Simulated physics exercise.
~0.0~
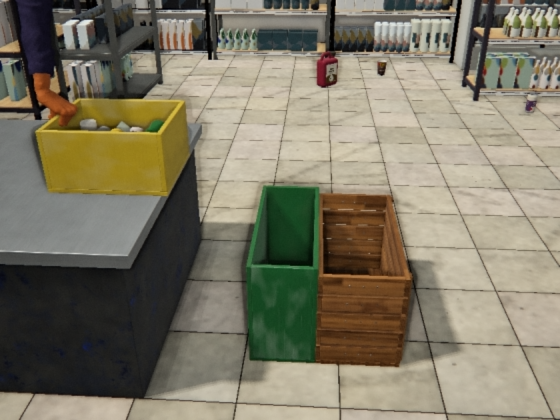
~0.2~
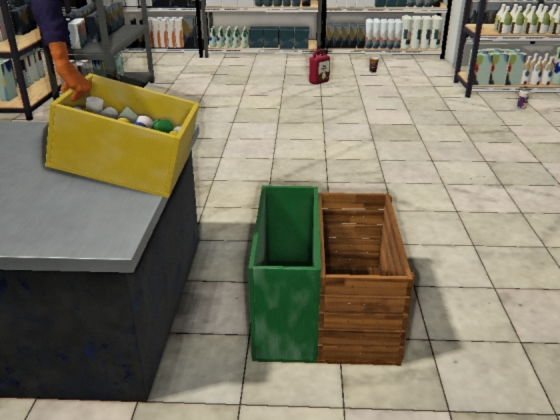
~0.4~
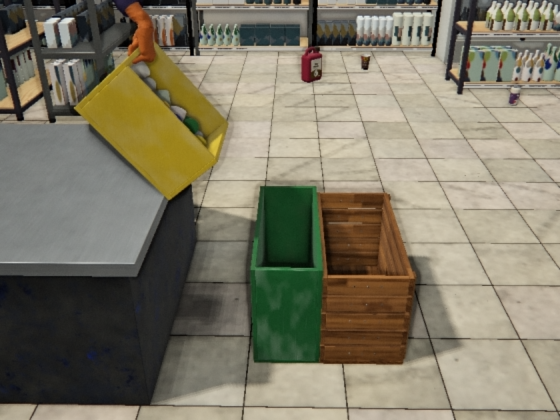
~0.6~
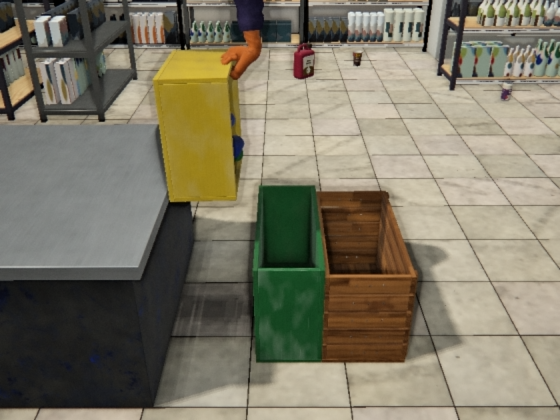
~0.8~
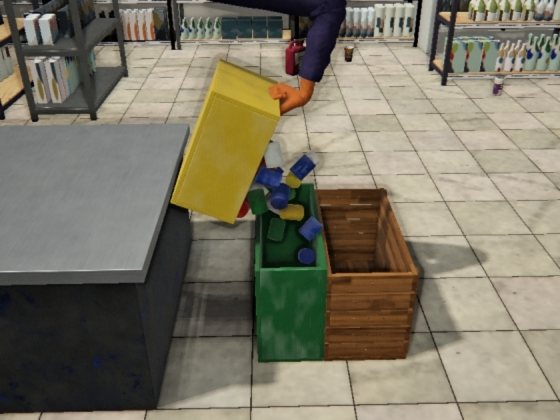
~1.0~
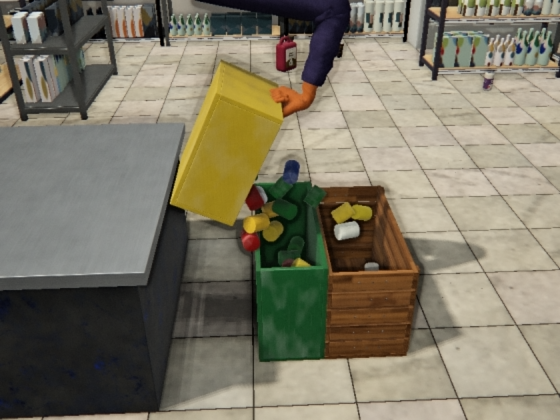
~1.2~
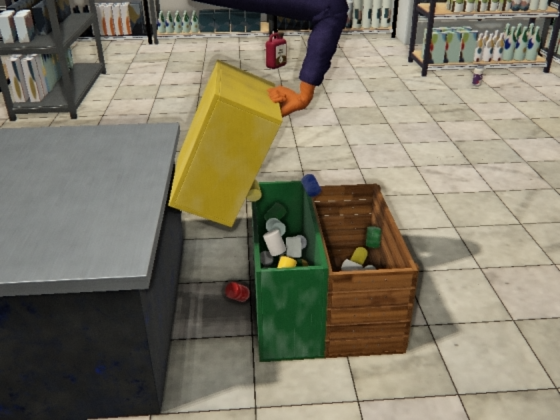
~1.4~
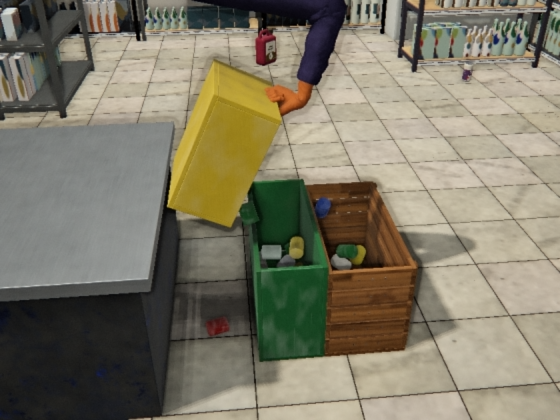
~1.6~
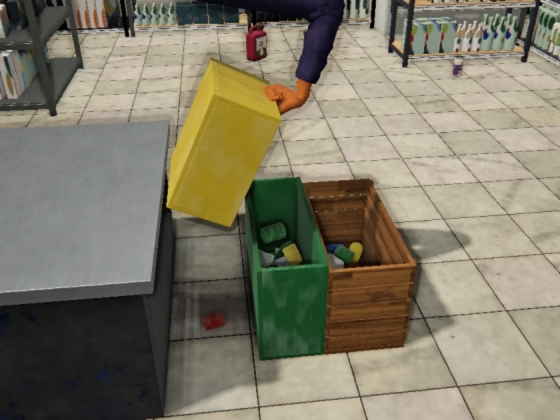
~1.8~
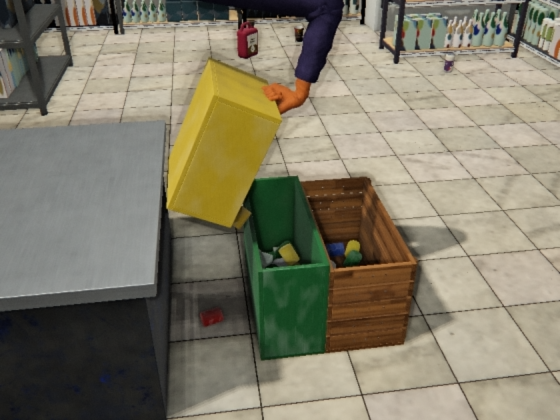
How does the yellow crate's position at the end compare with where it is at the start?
At the start the yellow crate sits level on top of the bench at the left. By the end it is farther right, held tipped over past the bench edge, above and just left of the green box.
